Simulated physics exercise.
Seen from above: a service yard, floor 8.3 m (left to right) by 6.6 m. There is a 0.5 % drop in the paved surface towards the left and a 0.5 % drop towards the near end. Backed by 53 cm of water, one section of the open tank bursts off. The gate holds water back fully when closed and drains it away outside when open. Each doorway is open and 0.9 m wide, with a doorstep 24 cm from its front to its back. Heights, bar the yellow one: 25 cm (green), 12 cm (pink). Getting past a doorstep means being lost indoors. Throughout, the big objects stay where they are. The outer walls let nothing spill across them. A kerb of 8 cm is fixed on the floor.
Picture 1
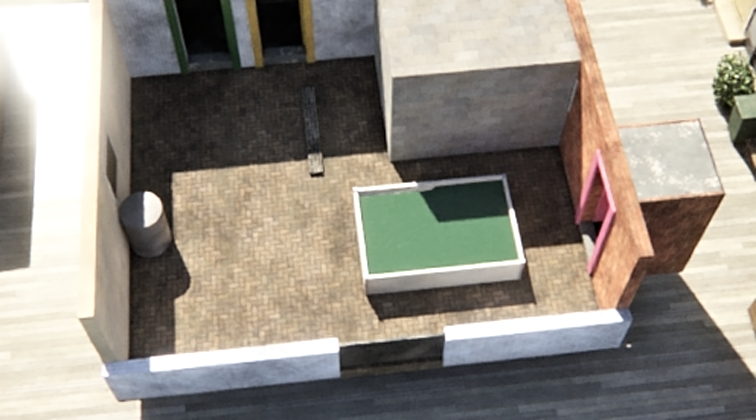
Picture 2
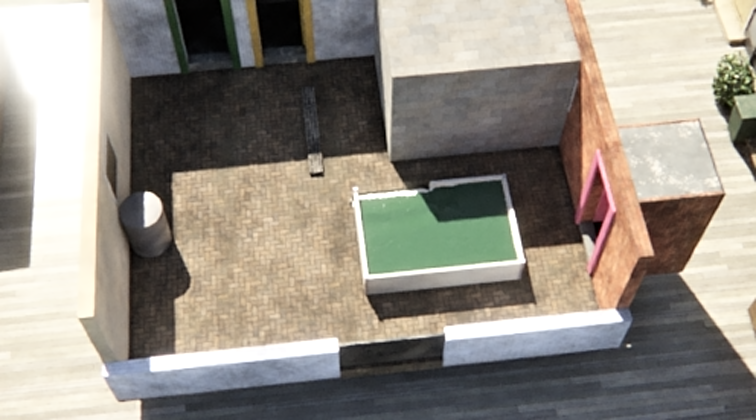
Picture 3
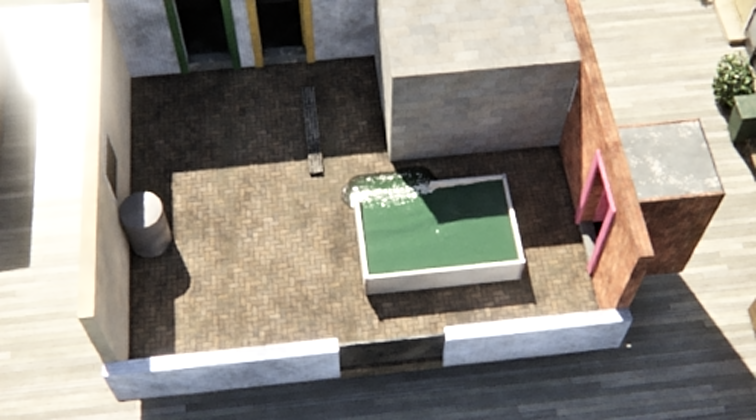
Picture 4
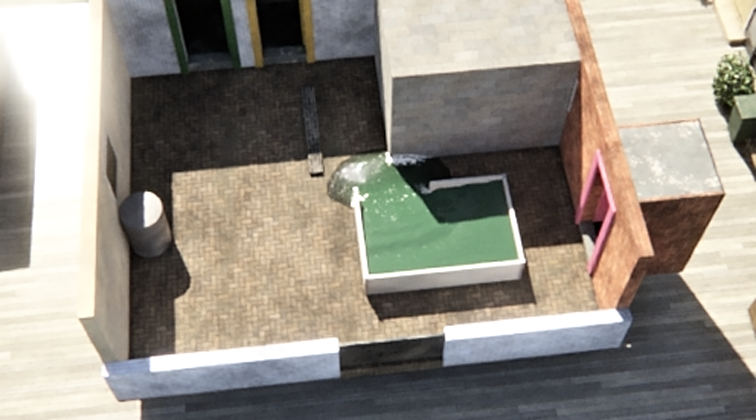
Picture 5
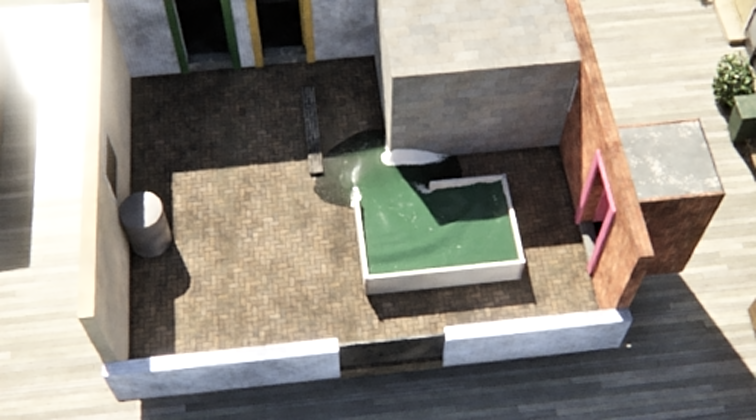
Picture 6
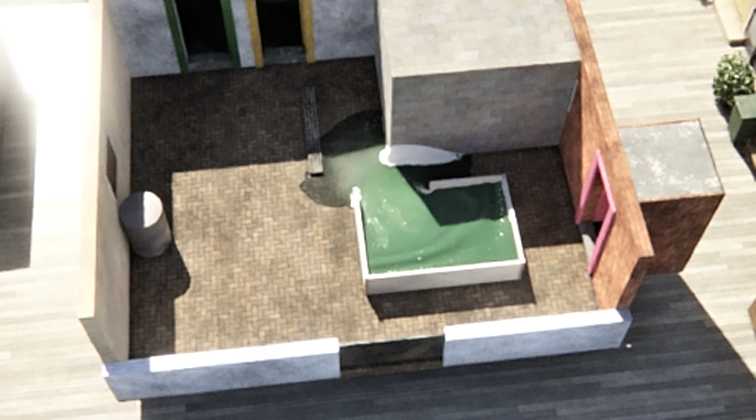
Service yard from above, the far side of an open tank bursting and green water spreading across the brick paving behind it.
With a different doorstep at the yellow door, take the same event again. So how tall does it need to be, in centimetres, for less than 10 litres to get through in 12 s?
It would need to be around 18 cm tall.
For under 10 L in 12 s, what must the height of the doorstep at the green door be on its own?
The green door needs around 6.5 cm.
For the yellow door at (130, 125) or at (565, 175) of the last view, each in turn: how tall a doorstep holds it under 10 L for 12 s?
Roughly 13.5 cm for the first and 14.5 cm for the second.
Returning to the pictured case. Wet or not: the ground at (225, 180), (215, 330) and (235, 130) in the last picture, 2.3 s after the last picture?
I'd mark them touched by the flood, spared by the flood and touched by the flood, respectively.
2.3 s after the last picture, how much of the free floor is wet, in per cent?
40 %.
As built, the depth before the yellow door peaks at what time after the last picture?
It peaks at about 3.5 s.
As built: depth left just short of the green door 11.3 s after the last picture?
About 5.5 cm.
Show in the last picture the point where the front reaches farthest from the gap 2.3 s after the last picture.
At about (140, 81).
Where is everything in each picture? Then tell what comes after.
The first frame shows the open tank at (437, 227) is whole and still, 53 cm deep; the yellow door at (282, 31) is dry.
In the second frame, the gap is on the far side, the front 0.3 m out at a hidden place; the back of the open tank holds 53 cm.
In the third frame, the front is at (396, 173), 0.7 m from the gap on the far side; 1.0 m2 of floor is wet, 53 cm left at the back.
In the fourth frame, the gap is on the far side, the front 1.2 m out at (362, 156); the back of the open tank holds 53 cm.
In the fifth frame, the gap is on the far side, the front 1.7 m out at (365, 135); the back of the open tank holds 53 cm.
In the sixth frame, water pours out on the far side and has run 2.1 m, to (363, 115); about 6 cm deep outside, 49 cm at the back; the yellow door at (282, 31), 4.0 m from the gap, is still 2.0 m from the nearest water.
Then, 0.7 s after the last picture water covers 15 % of the floor, deepest (38 cm) near (395, 168); it has not reached the yellow door.
Then, 2.3 s after the last picture water covers 40 % of the floor, deepest (28 cm) near (309, 65); 17 cm at the yellow door, 0 litres in over its 24 cm doorstep.
Then, 11.3 s after the last picture water covers 95 % of the floor, deepest (12 cm) near (129, 381); 4 cm at the yellow door, 1 litre in over its 24 cm doorstep.
At the yellow door as built, the water peaked near 17 cm, 3.3 s after the last picture.
Run again over the same 12 s with other heights there, 19 litres in over 16 cm, 2 litres over 22 cm. The limit of 10 litres is kept from about 18 cm up.
